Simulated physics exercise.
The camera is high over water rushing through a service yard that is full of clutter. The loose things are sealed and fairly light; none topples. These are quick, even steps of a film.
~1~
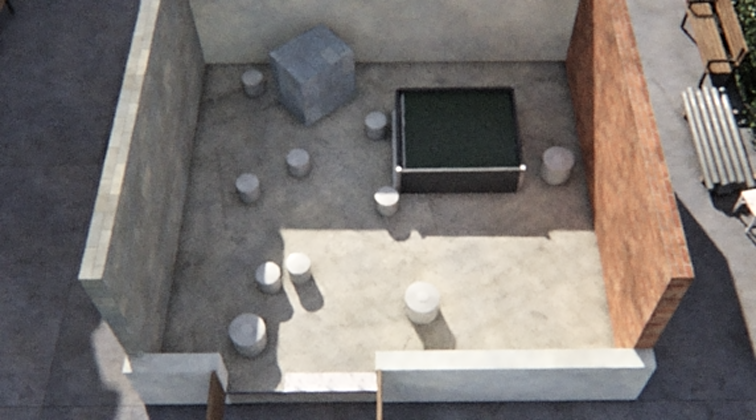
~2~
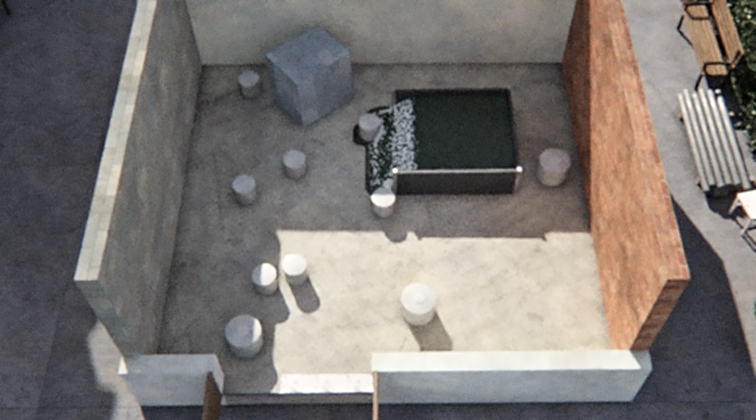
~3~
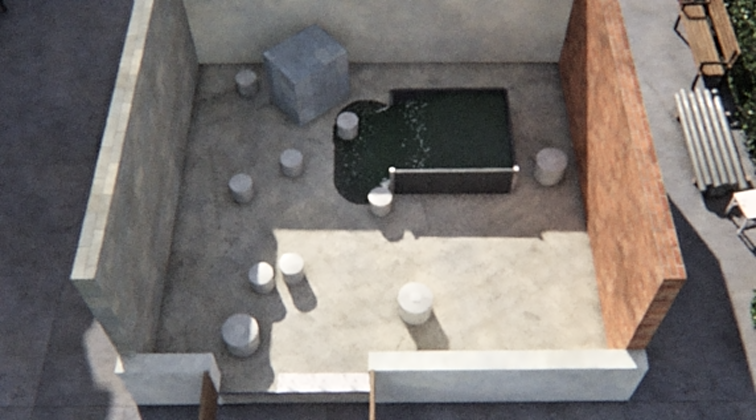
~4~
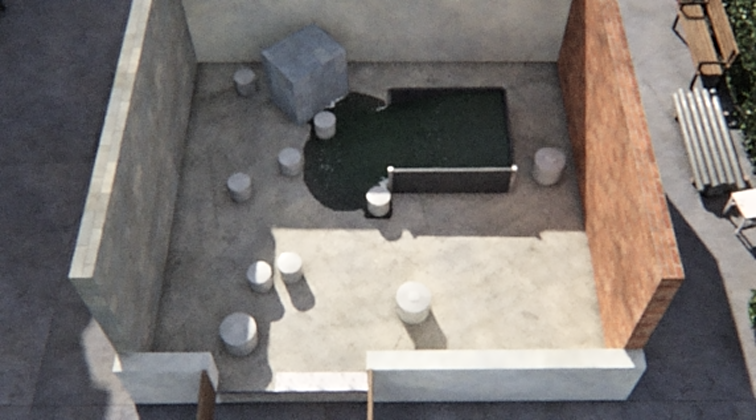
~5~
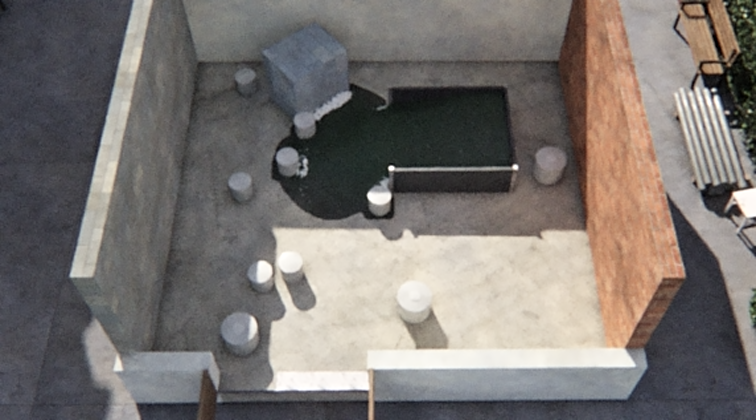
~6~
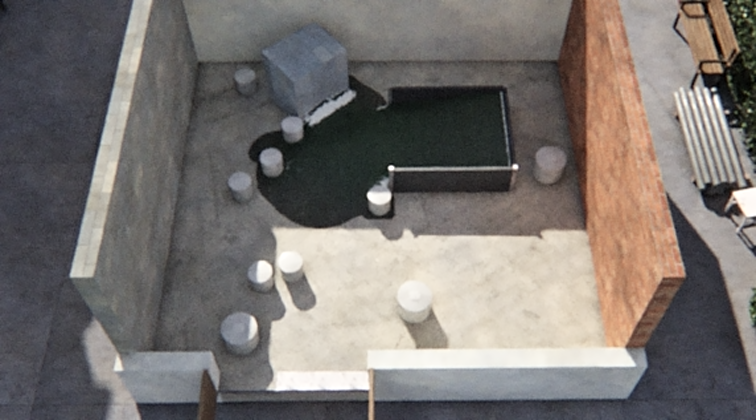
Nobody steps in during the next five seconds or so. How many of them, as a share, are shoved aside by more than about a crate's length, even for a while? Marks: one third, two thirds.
It is from one to two thirds.
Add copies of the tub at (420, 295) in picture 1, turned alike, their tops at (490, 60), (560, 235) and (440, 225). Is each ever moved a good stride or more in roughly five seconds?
In turn: No, never so far, under that.
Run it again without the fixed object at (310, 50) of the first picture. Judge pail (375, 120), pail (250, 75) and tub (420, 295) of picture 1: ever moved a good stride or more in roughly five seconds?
One after the other: Swept aside, moved that far, less than that.
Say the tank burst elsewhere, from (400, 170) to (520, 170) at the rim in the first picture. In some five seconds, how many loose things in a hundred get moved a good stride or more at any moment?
Some 10 per cent.
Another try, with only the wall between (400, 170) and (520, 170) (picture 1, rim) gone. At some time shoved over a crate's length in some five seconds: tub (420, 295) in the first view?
Answer: Swept aside.
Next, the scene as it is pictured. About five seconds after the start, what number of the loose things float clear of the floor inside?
The number is 5.
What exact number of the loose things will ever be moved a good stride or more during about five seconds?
That makes 5.
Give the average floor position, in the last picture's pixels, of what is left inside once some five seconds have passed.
Roughly at (336, 237).
A moment on, 2 of 10 are well off their spots; 1 afloat.
Next, 3 of 10 are well off their spots; 3 afloat.
Later, 3 of 10 are well off their spots; 4 afloat.
In the end, 5 of 10 are well off their spots, and 5 have been at some point; 5 afloat.
